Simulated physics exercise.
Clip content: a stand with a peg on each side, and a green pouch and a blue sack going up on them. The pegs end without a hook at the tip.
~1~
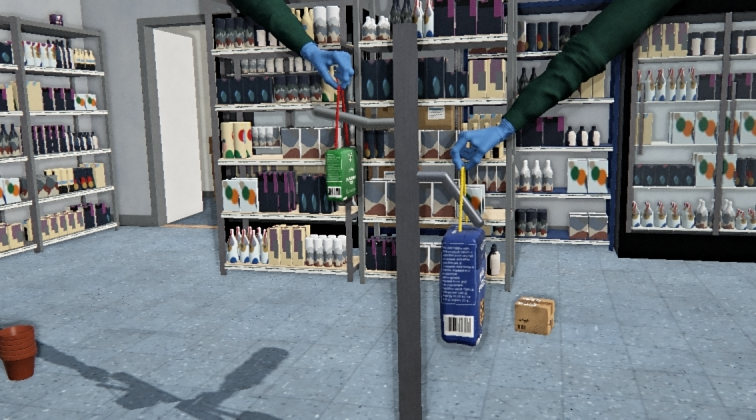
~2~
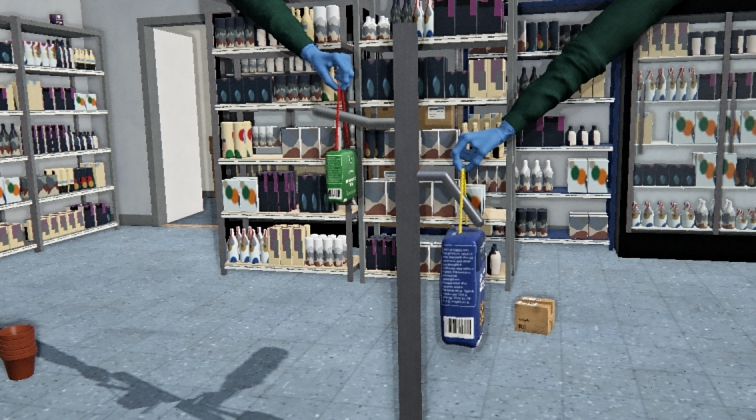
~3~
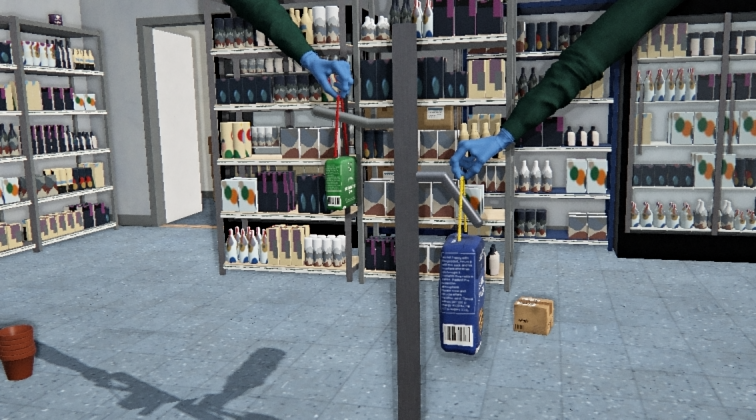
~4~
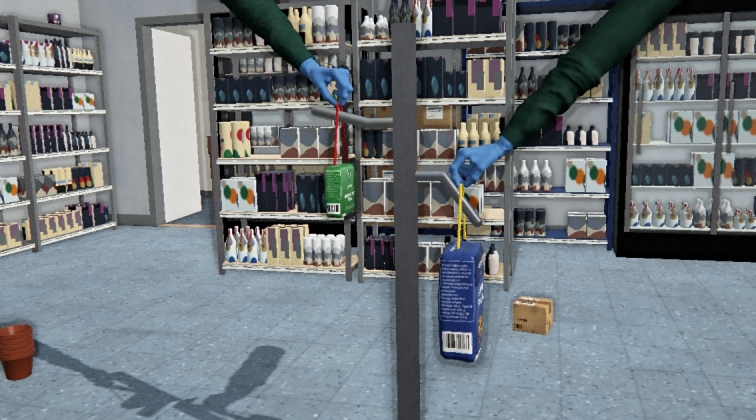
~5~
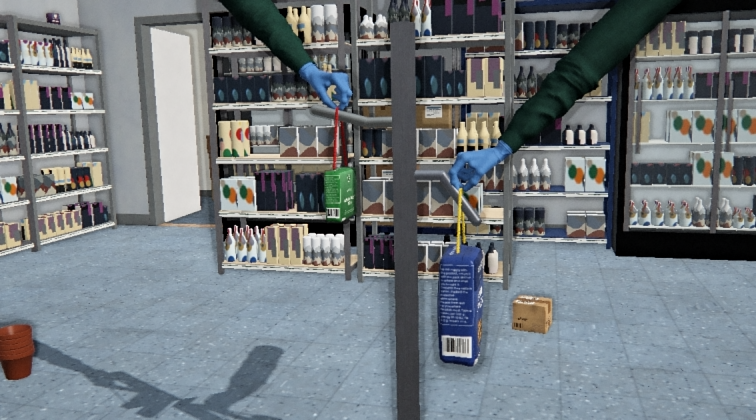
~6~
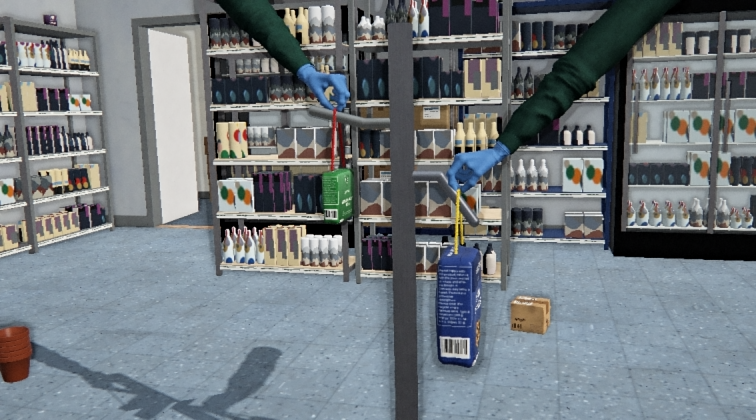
In a store aisle, gloved hands holding a green pouch and a blue sack by straps, lowering both slightly beside a stand's pegs.
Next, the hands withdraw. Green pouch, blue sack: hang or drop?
My prediction: The green pouch ends up still hanging. The blue sack ends up off its peg.
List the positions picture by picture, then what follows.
In the first picture, green pouch (343, 174); blue sack (463, 283); left peg tip (318, 111); right peg tip (479, 222).
In the second picture, green pouch (343, 175); blue sack (463, 285).
In the third picture, green pouch (342, 183); blue sack (462, 292).
In the fourth picture, green pouch (342, 190); blue sack (462, 300).
In the fifth picture, green pouch (341, 194); blue sack (461, 303).
In the sixth picture, green pouch (339, 195); blue sack (459, 304); left peg tip (314, 111), pointing up; right peg tip (474, 222), sloping steeply down.
Then, 0.32 s past the final frame, green pouch on its peg near (341, 198); blue sack falling.
Then, 0.64 s past the final frame, green pouch on its peg near (349, 199); blue sack on the floor.
When it is over, green pouch on its peg near (355, 201); blue sack on the floor. The green pouch holds on and the blue sack comes down.
